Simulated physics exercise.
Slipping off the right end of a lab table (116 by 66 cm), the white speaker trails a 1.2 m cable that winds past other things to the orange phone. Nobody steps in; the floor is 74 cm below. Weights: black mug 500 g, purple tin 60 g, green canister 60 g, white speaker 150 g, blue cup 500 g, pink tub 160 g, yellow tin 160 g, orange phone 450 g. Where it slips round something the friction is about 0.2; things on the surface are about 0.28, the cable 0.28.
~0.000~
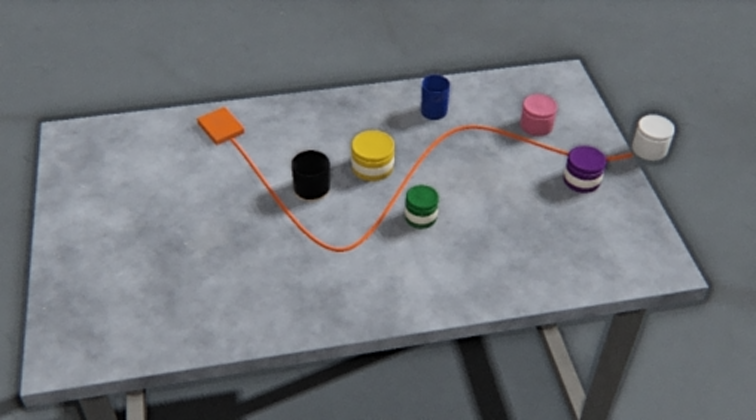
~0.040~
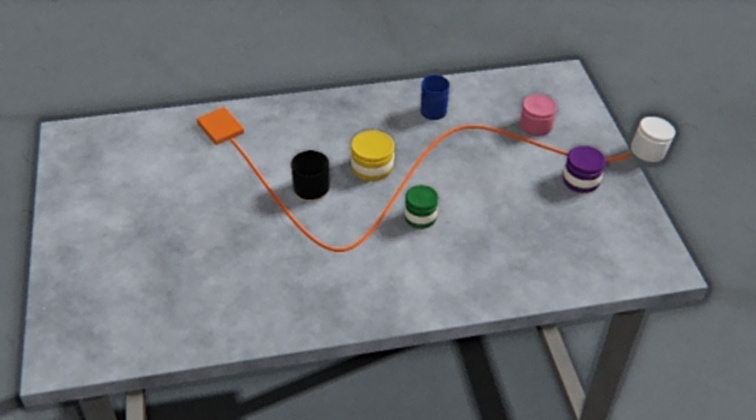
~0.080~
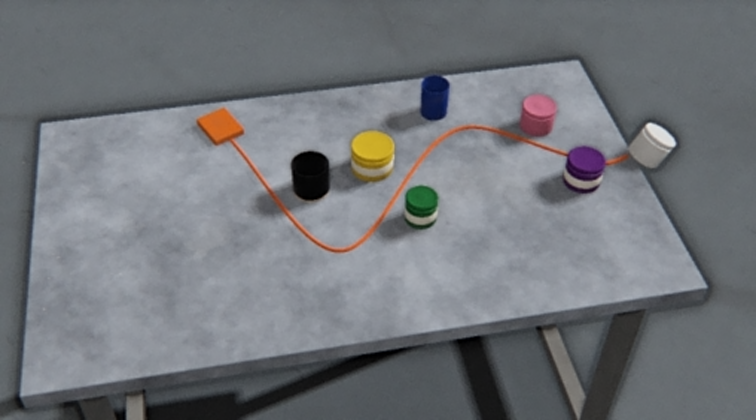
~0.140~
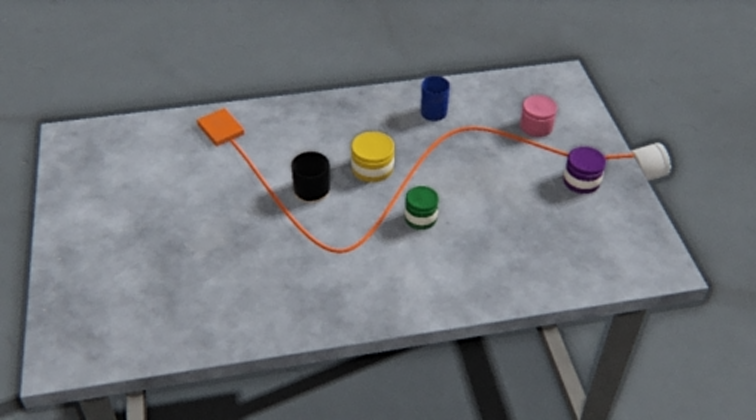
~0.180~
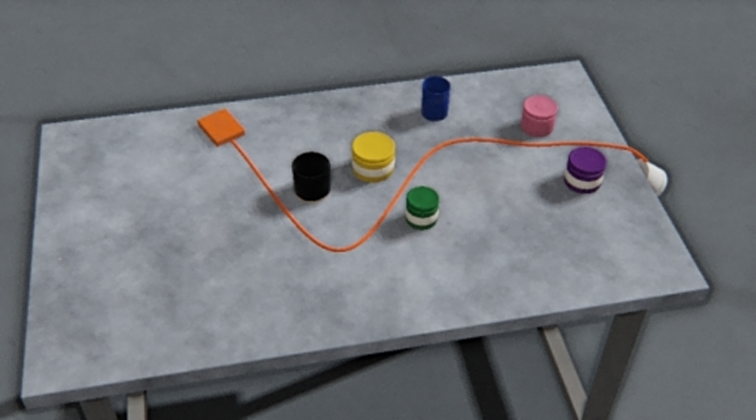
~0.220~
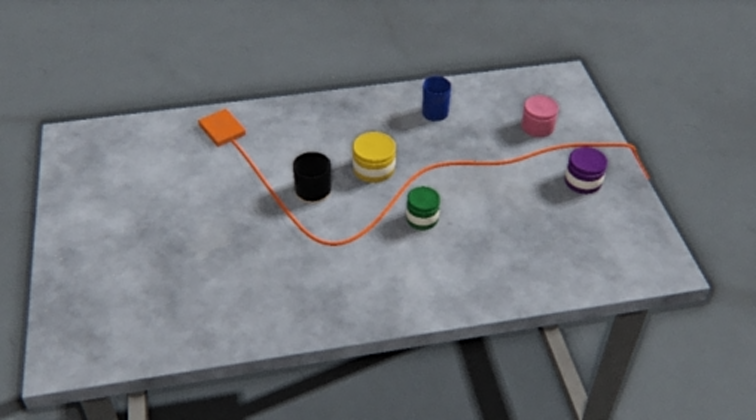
The white speaker at the table's right edge tipped over the side and dropped out of sight, dragging the orange cable straighter past the tins, while the orange phone and the other containers stayed put.
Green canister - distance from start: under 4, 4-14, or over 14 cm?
We'll see it wander a tiny span.
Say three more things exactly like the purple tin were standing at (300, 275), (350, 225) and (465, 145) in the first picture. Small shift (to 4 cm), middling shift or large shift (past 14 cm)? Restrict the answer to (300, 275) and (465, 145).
The first would move just a bit, and the second would move a long way.
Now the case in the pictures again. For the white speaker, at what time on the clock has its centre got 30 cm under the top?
That comes at 0.32 seconds.
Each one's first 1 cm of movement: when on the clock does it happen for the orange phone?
For the orange phone, around 0.38 seconds.
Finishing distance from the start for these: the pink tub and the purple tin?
For the pink tub it's 0 cm, while the purple tin comes to 0 cm.
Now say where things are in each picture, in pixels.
The first frame shows green canister (422, 196); cable runs through (471, 127) (401, 188) (327, 247) (261, 178).
The second frame shows white speaker (656, 128); cable runs through (401, 188) (261, 178).
The third frame shows white speaker (652, 146); cable runs through (401, 189) (261, 178).
The fourth frame shows white speaker (649, 163); cable runs through (401, 189) (261, 179).
The fifth frame shows white speaker (644, 179); cable runs through (262, 179).
The sixth frame shows green canister (424, 197); cable runs through (626, 145) (520, 159) (410, 181) (333, 244) (263, 179).
By 0.5 s, the cable's tail end at (242, 147); white speaker over the edge, black mug 3 cm off its start, orange phone 3 cm off its start.
By 0.7 s, the cable's tail end at (243, 148); white speaker over the edge, black mug 3 cm off its start, orange phone 3 cm off its start.
By 1.0 s, the cable's tail end at (244, 148); white speaker over the edge, black mug 3 cm off its start at (320, 153), orange phone 3 cm off its start at (231, 132).
By 1.2 s, the cable's tail end at (250, 151); white speaker over the edge, orange phone 5 cm off its start, black mug 5 cm off its start.
By 2.4 s, the cable's tail end at (252, 152); green canister 0 cm off its start at (424, 197), white speaker over the edge, orange phone 5 cm off its start at (237, 136), black mug 5 cm off its start at (323, 149).
